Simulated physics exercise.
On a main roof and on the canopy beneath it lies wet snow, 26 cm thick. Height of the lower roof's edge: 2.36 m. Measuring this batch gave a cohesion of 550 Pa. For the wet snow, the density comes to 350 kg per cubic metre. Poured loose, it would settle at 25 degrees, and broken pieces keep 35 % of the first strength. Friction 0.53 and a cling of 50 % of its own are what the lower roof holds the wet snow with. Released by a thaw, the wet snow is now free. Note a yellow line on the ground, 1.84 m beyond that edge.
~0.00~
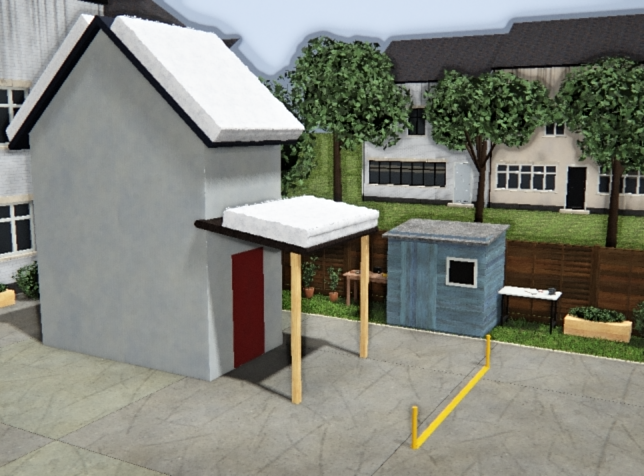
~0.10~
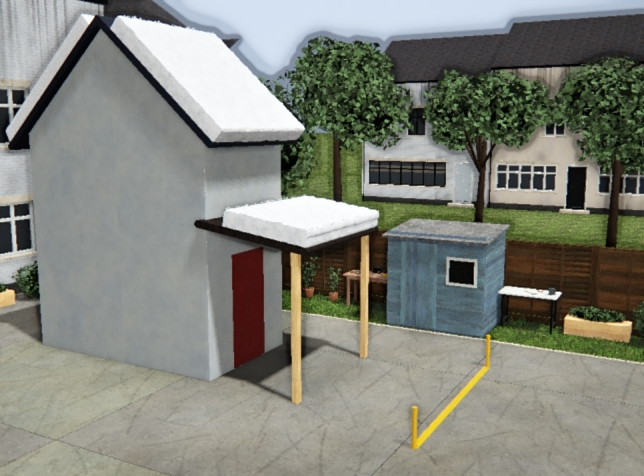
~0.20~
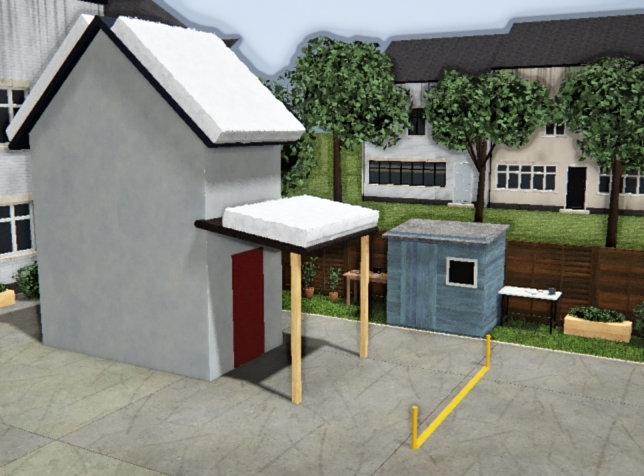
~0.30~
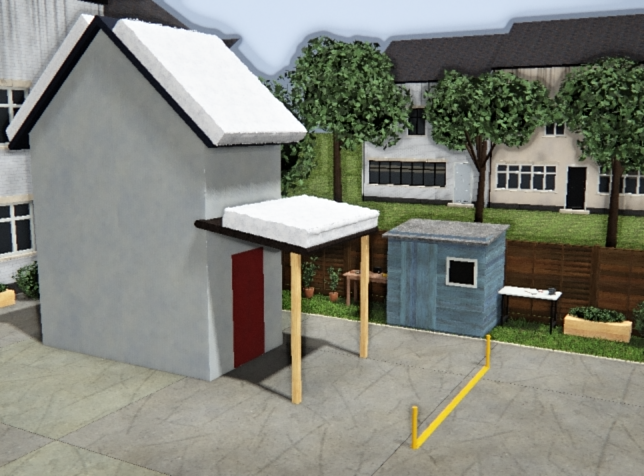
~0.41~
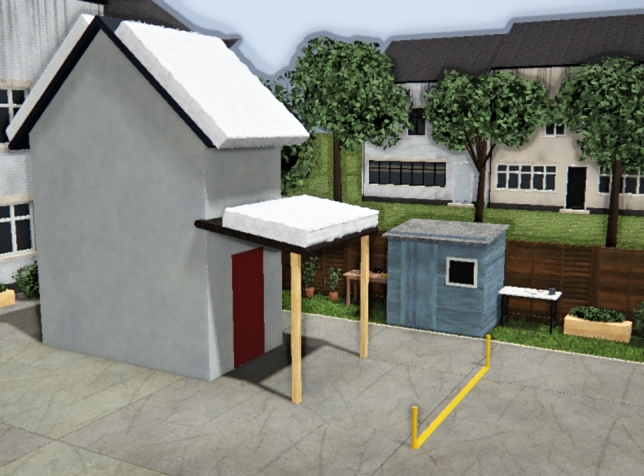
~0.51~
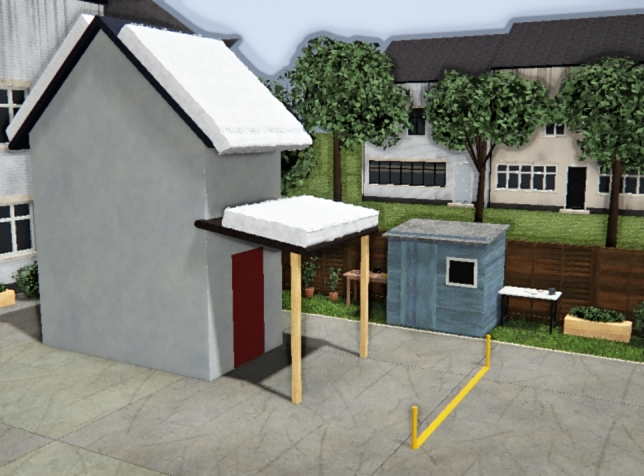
Thick white snow slides slowly down the main roof, slightly past its lower right edge.
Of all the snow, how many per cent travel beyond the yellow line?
Something like 3 %.
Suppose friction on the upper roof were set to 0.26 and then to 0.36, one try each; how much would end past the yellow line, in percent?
It would be 25 % the first time and 20 % the second.
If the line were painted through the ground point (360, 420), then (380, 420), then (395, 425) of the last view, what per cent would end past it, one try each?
First try 20 per cent, second 16 per cent, third 10 per cent.
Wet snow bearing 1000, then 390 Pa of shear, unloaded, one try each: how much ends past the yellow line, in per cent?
Result: 0 % for the first case, 12 % for the second.
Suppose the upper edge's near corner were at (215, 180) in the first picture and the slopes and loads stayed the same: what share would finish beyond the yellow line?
Roughly 0 per cent.
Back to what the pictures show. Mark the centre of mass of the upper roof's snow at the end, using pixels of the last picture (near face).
Somewhere about (309, 303), I'd say.
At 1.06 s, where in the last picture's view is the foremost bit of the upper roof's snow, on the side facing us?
You'll find it close to (262, 214).
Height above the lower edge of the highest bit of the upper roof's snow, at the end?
Roughly 0.7 m.
After 1.06 s, none is below the lower edge and 0 % is past the line.
After 1.70 s, none is below the lower edge and 0 % is past the line.
After 2.35 s, 10 % is below the lower edge and 0 % is past the line.
After 3.00 s, 35 % is below the lower edge and 2 % is past the line.
After 4.20 s, at the end, 37 % is below the lower edge and 3 % is past the line.
